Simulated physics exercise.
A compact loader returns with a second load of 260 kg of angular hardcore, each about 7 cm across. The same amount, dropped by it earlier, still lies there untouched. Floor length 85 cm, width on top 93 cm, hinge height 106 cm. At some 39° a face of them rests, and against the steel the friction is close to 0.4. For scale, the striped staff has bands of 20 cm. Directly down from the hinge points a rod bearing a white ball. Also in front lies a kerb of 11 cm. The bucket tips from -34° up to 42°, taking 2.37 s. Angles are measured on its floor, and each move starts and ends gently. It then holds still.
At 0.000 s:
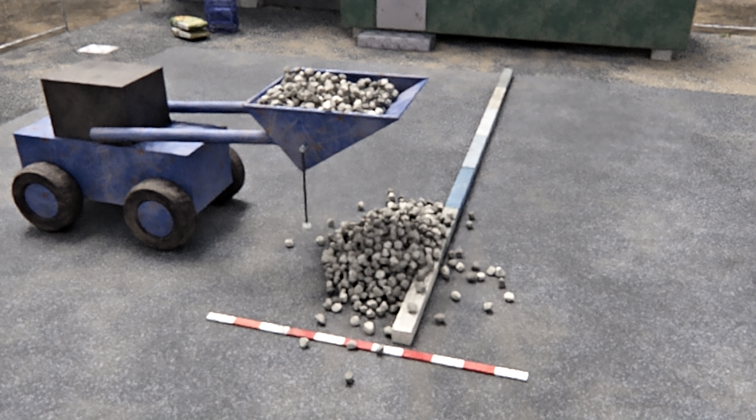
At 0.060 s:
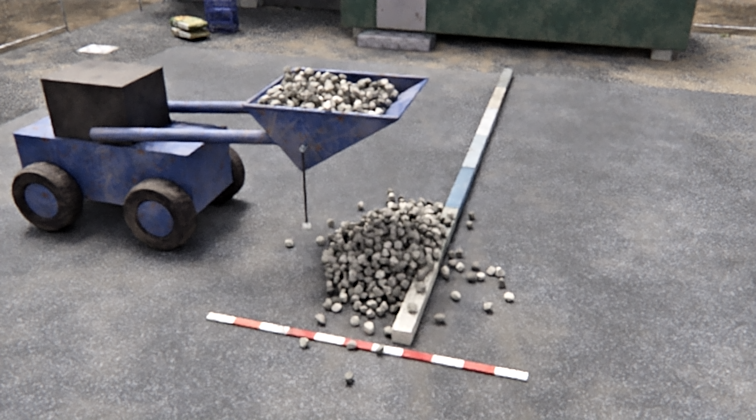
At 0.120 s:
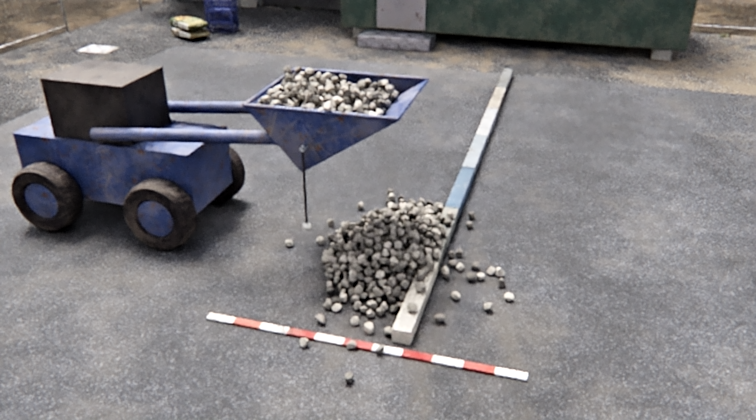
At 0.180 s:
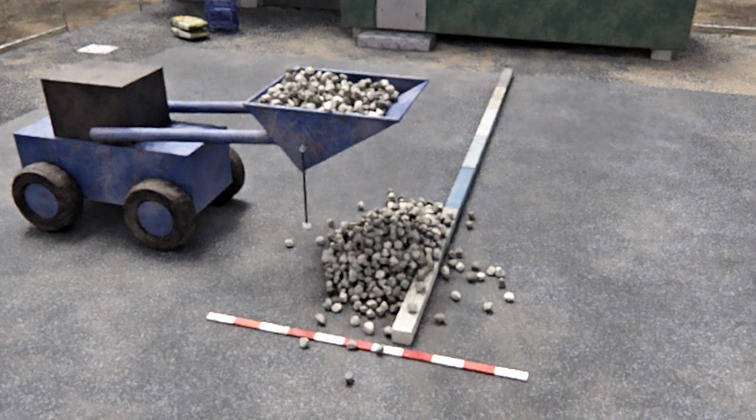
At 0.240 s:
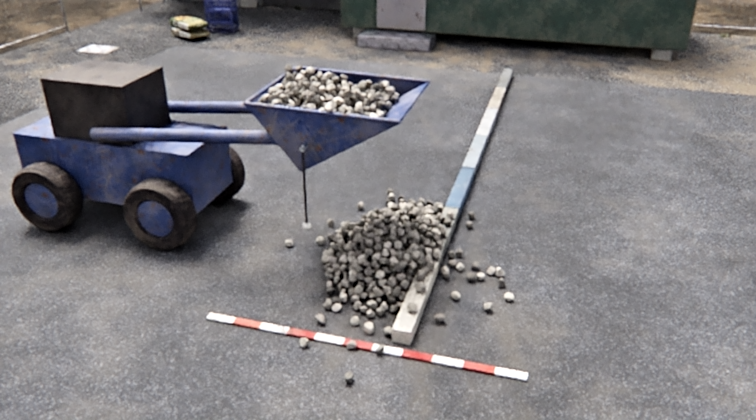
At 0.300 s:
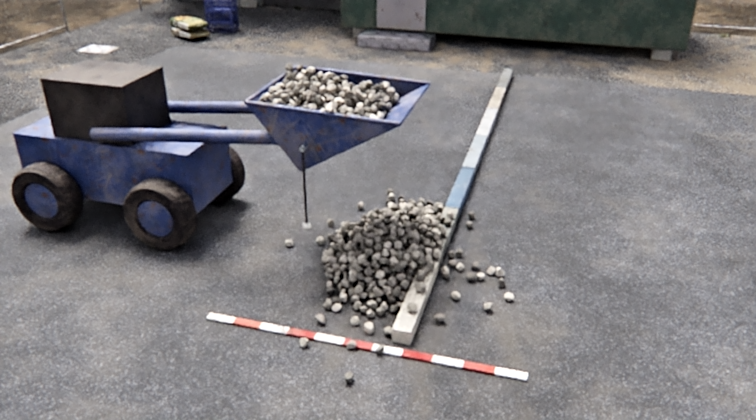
Blue loader's raised bucket of grey stones staying almost still, tilting very slightly, above a stone pile against a kerb.
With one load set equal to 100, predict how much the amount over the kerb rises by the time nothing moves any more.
It rises by roughly 38 percent.
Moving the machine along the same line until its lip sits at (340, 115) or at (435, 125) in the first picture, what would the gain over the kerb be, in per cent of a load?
Roughly 0 and 85 per cent, in that order.
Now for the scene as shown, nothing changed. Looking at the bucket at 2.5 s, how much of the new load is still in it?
About 15 percent is still in there.
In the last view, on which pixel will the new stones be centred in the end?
Roughly at pixel (426, 240).
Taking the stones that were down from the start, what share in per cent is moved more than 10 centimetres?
The answer is about 0 per cent.
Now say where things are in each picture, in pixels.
Lip at (398, 119), floor tilted -34°, highest stones at (310, 77). The earlier load is highest near (389, 231), 26 cm above ground level, 97 % on this side of the kerb, 3 % over the kerb, in the first frame.
Lip at (398, 119), floor tilted -34°, highest stones at (310, 77); the stones move at 0.0 m/s on average, in the second frame.
The bucket is at -33°, its lip at (399, 120); the top of the load is at (310, 77); the stones move at 0.0 m/s on average, in the third frame.
The bucket is at -33°, its lip at (399, 121); the top of the load is at (306, 75); the stones move at 0.1 m/s on average, in the fourth frame.
Lip at (400, 122), floor tilted -32°, highest stones at (305, 74); the stones move at 0.1 m/s on average, in the fifth frame.
Lip at (400, 124), floor tilted -31°, highest stones at (306, 74); the stones move at 0.1 m/s on average, in the sixth frame.
After 1.8 s the floor is at 30°; in per cent of one load, 97 in the bucket, 100 on this side of the kerb, 3 over the kerb; the foremost stones are at (489, 280).
After 2.5 s the floor is at 42°; in per cent of one load, 16 in the bucket, 164 on this side of the kerb, 20 over the kerb; the foremost stones are at (504, 268).
After 2.8 s the floor is at 42°; in per cent of one load, 1 in the bucket, 163 on this side of the kerb, 36 over the kerb; the foremost stones are at (530, 261).
After 5.3 s the floor is at 42°; in per cent of one load, 0 in the bucket, 159 on this side of the kerb, 41 over the kerb; the foremost stones are at (540, 263). Net gain over the kerb, 38.
